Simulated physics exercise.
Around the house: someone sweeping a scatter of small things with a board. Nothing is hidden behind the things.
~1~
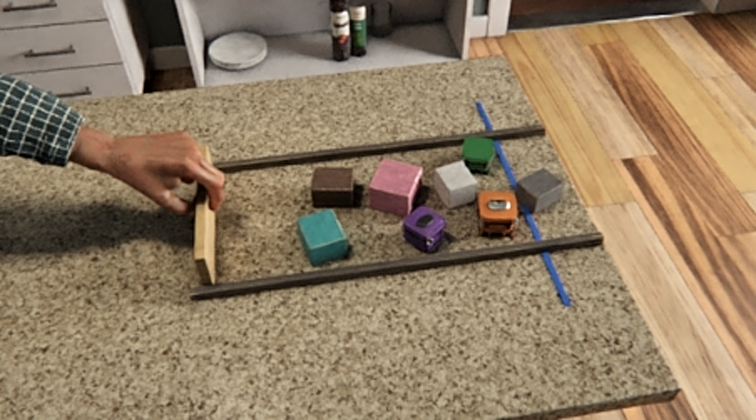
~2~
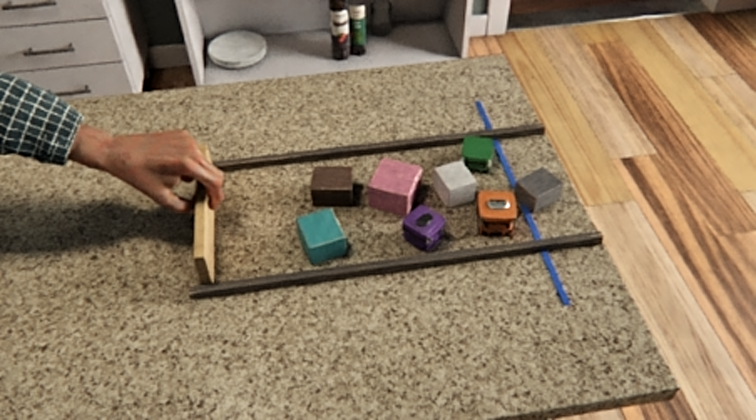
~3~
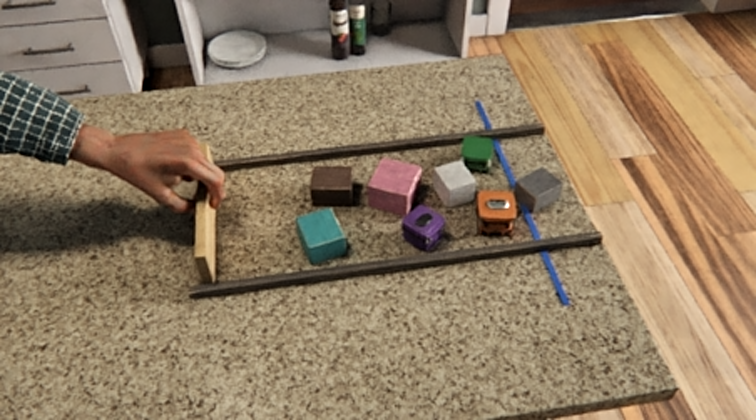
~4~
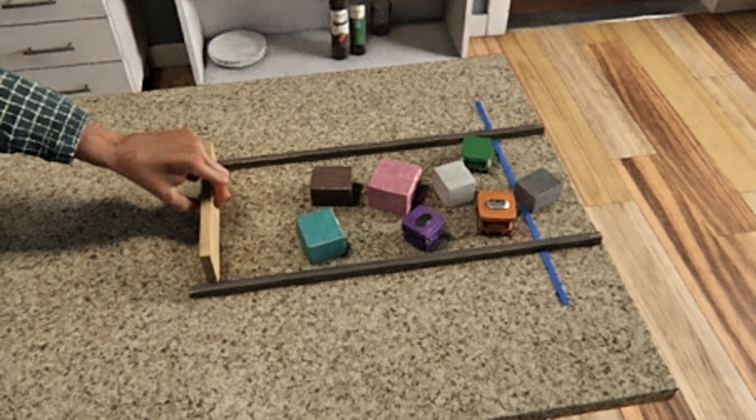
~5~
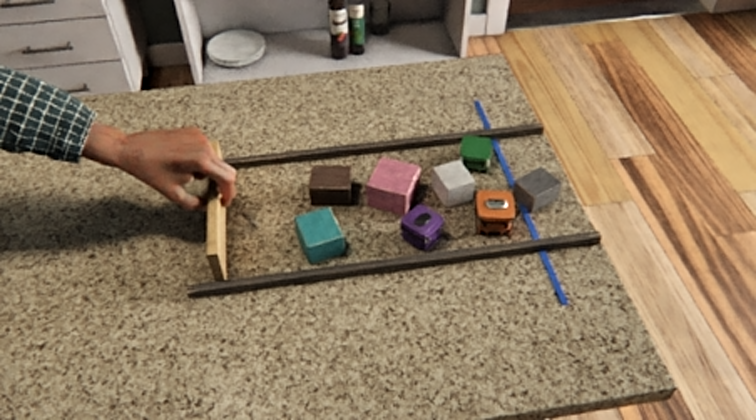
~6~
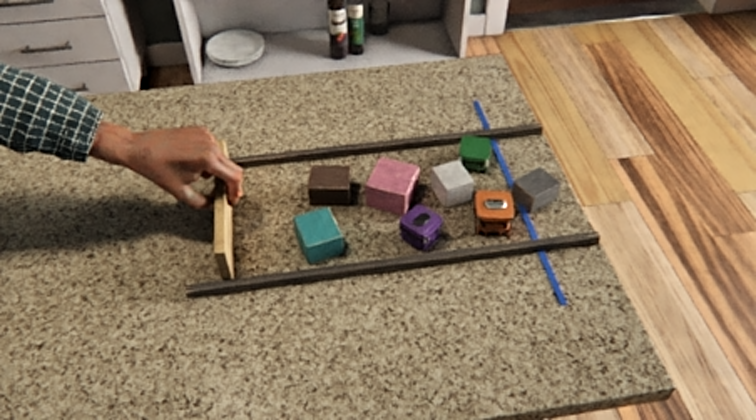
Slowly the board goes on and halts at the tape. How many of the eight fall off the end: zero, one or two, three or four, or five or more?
The number that fall off is three or four.
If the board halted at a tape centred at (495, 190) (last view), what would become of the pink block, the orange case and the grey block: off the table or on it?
The pink block survives; the orange case comes down; the grey block tumbles off.
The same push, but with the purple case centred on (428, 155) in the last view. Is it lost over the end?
The purple case does not fall.
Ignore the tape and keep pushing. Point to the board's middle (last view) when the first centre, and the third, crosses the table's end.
At (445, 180) for the first, at (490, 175) for the third.
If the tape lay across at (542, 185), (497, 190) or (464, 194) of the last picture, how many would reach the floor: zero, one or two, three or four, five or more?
One after another: 5 or more; three to four; one to two.
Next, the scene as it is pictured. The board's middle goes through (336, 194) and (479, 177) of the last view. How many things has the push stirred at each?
By then 3, and 8.
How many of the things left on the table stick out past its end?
The number is 3.
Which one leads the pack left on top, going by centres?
The pink block.
Soon after, none off yet; grey block at rest near (535, 190); green case at rest near (474, 155); orange case at rest near (493, 213).
After that, one off so far; grey block on its way down near (594, 257); green case displaced about its own width near (507, 146); orange case displaced well along near (568, 208).
In the end, the number that fall off is three or four; gone, white block, orange case and grey block.
